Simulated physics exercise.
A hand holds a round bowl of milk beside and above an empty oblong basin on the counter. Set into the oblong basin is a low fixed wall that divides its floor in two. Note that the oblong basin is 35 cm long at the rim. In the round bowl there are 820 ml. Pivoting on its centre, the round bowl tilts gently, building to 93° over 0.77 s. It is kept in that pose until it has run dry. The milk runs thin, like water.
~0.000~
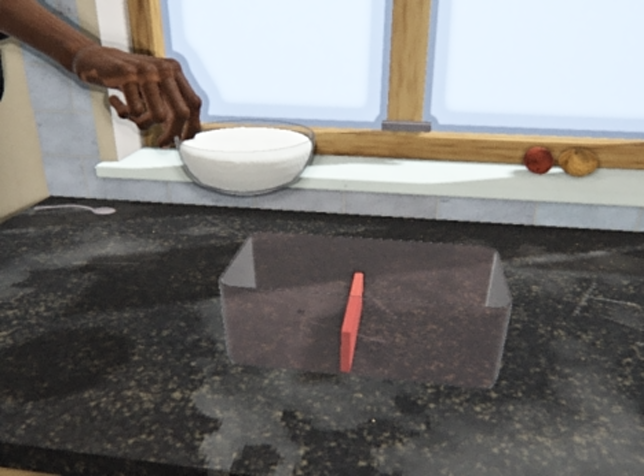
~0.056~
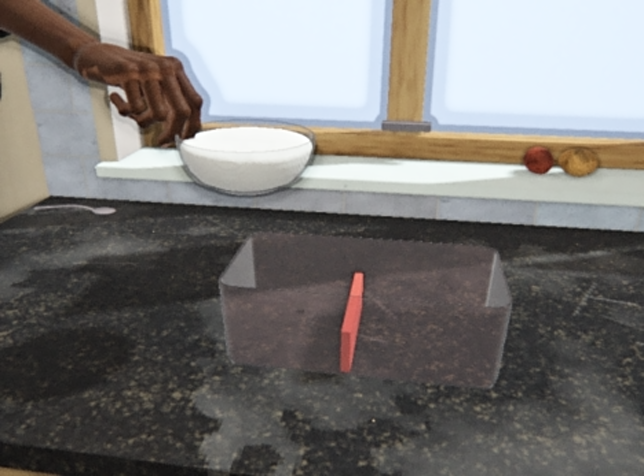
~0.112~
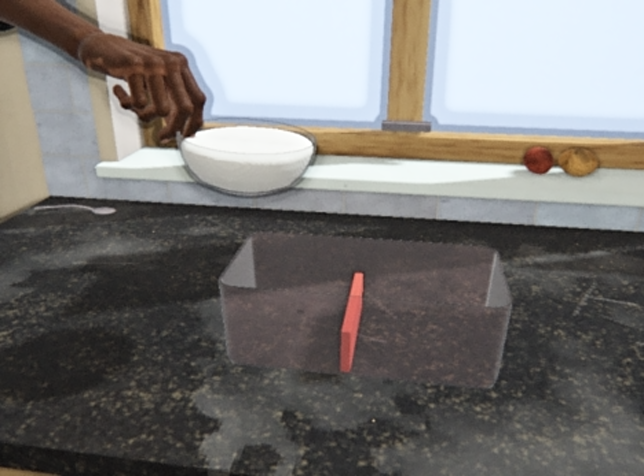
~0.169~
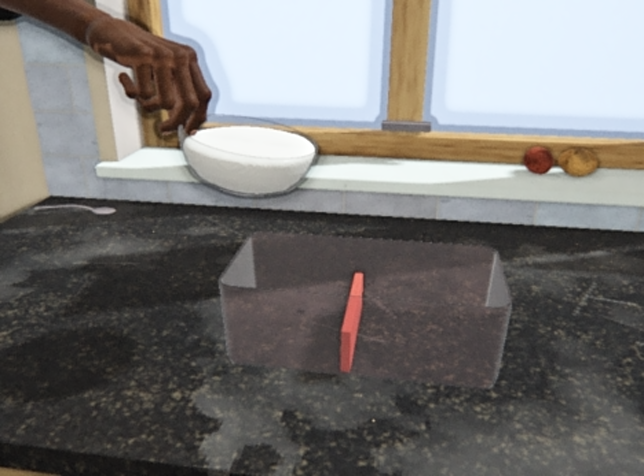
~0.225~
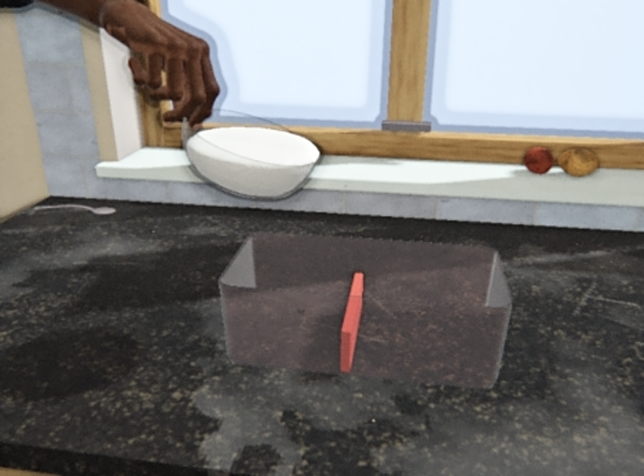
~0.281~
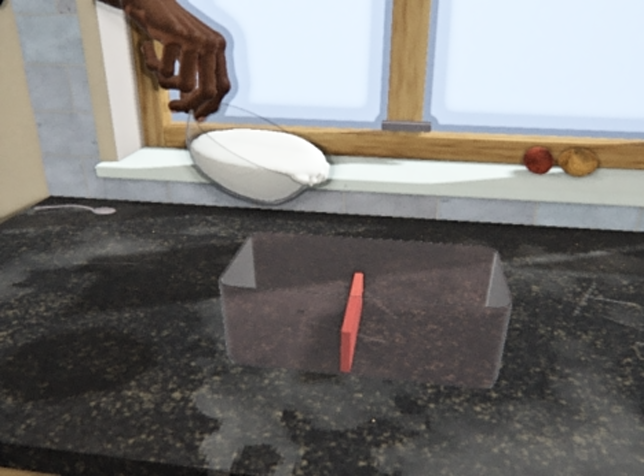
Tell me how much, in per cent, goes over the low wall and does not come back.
I would say about 54 per cent.
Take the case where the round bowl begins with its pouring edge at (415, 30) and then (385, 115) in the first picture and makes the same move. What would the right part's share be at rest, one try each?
80 in a hundred, followed by 90 in a hundred.
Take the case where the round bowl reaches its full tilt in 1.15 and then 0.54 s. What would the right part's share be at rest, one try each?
First 60, then 45 per cent.
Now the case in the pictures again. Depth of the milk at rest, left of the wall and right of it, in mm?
I'd expect close to 16 mm on the left and close to 16 mm on the right.
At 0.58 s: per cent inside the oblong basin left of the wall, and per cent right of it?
I'd say some 10 on the left and some 38 on the right.
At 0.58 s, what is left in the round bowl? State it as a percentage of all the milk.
At that time about 16 in a hundred parts are still held.
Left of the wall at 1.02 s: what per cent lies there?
The left part holds some 44 per cent.
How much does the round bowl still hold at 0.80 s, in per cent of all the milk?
Close to 2 percent of the total.
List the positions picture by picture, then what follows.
In the first frame, tilt 0°; pouring edge (313, 139); surface from (186, 139) to (312, 144); the oblong basin's rim runs from (236, 257) to (503, 277); the wall's top is at (353, 301).
In the second frame, tilt 1°; pouring edge (313, 140); surface from (187, 138) to (312, 145).
In the third frame, tilt 5°; pouring edge (314, 145); surface from (188, 137) to (313, 147).
In the fourth frame, tilt 11°; pouring edge (316, 152); surface from (189, 135) to (315, 150).
In the fifth frame, tilt 18°; pouring edge (316, 161); surface from (192, 135) to (315, 154); 2 per cent is over the edge.
In the sixth frame, tilt 27°; pouring edge (316, 172); surface from (197, 138) to (309, 160); 9 per cent is over the edge.
By 0.58 s the tilt is 79° and 16 per cent is still to pour, 9 is left of the wall and 38 right of it.
By 0.80 s the tilt is 93° and 2 per cent is still to pour, 40 is left of the wall and 54 right of it.
By 1.02 s the tilt is 93° and 0 per cent is still to pour, 45 is left of the wall and 54 right of it.
By 1.27 s the tilt is 93° and 0 per cent is still to pour, 45 is left of the wall and 54 right of it.
At rest 45 per cent lies left of the wall, 54 right of it and 1 outside.
